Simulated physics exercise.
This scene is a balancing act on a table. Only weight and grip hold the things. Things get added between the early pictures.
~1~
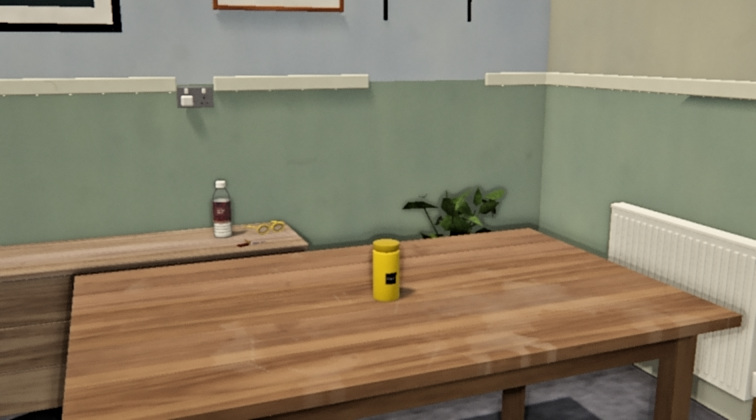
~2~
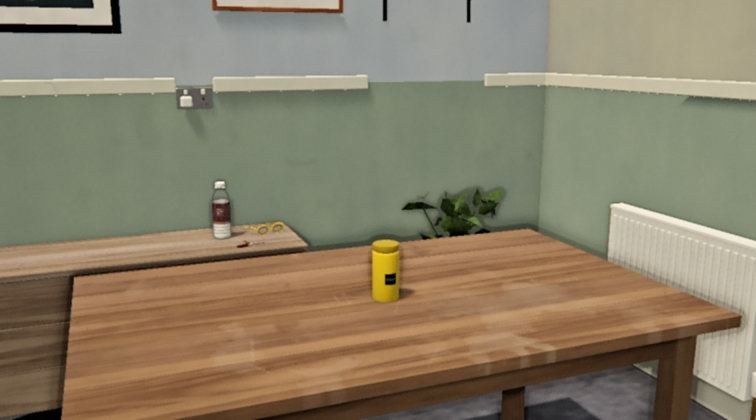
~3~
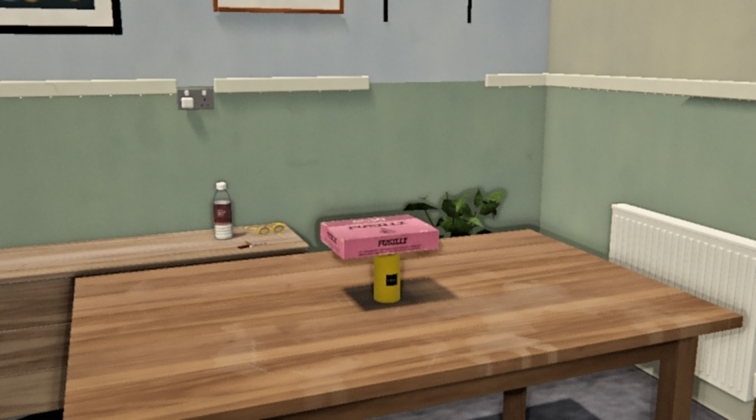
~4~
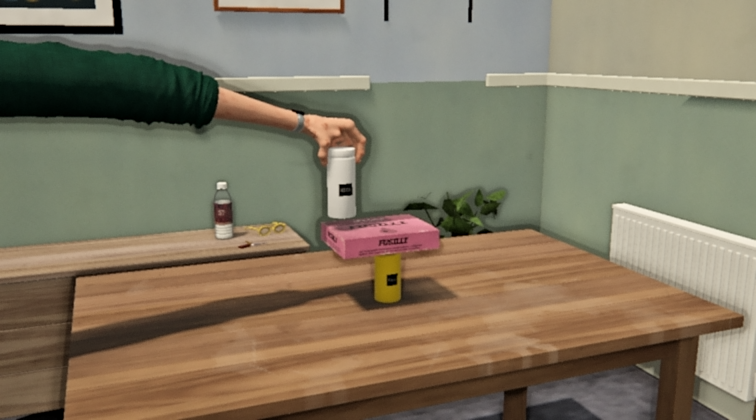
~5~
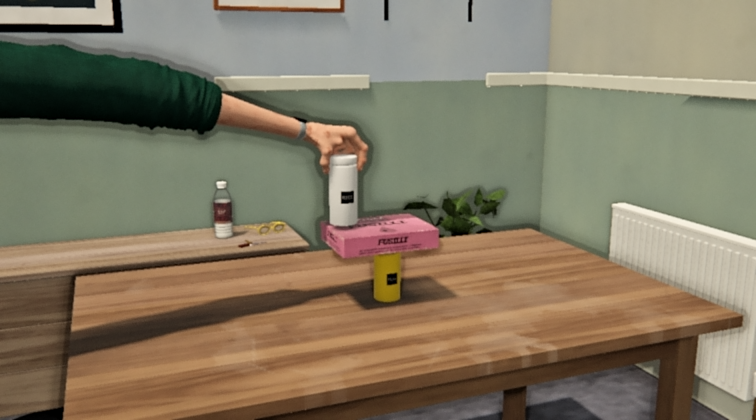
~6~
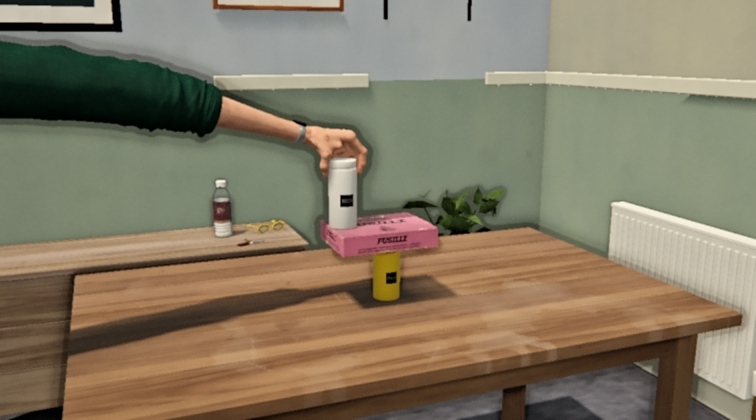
On a wooden table, a yellow jar stands alone, then a pink packet appears balanced across its top. A hand reaching in from the left lowers a white jar a short way onto the packet's left side, still gripping it.
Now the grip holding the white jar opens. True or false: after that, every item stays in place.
False.
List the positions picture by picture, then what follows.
The last thing is not in view yet, in the first picture.
The last thing is not in view yet, in the second picture.
The last thing is not in view yet; pink packet (378, 235), in the third picture.
Still above its spot; white jar (342, 182); pink packet (379, 235), in the fourth picture.
Still above its spot; white jar (343, 190); pink packet (379, 234), in the fifth picture.
In place under the hand; white jar (343, 193); pink packet (378, 233), in the sixth picture.
Then, 0.50 s later than the last frame, white jar now fallen; pink packet on its side.
Then, 0.90 s later than the last frame, pink packet now fallen.
When it is over, fallen, pink packet and white jar; yellow jar as before. The stack loses its balance.
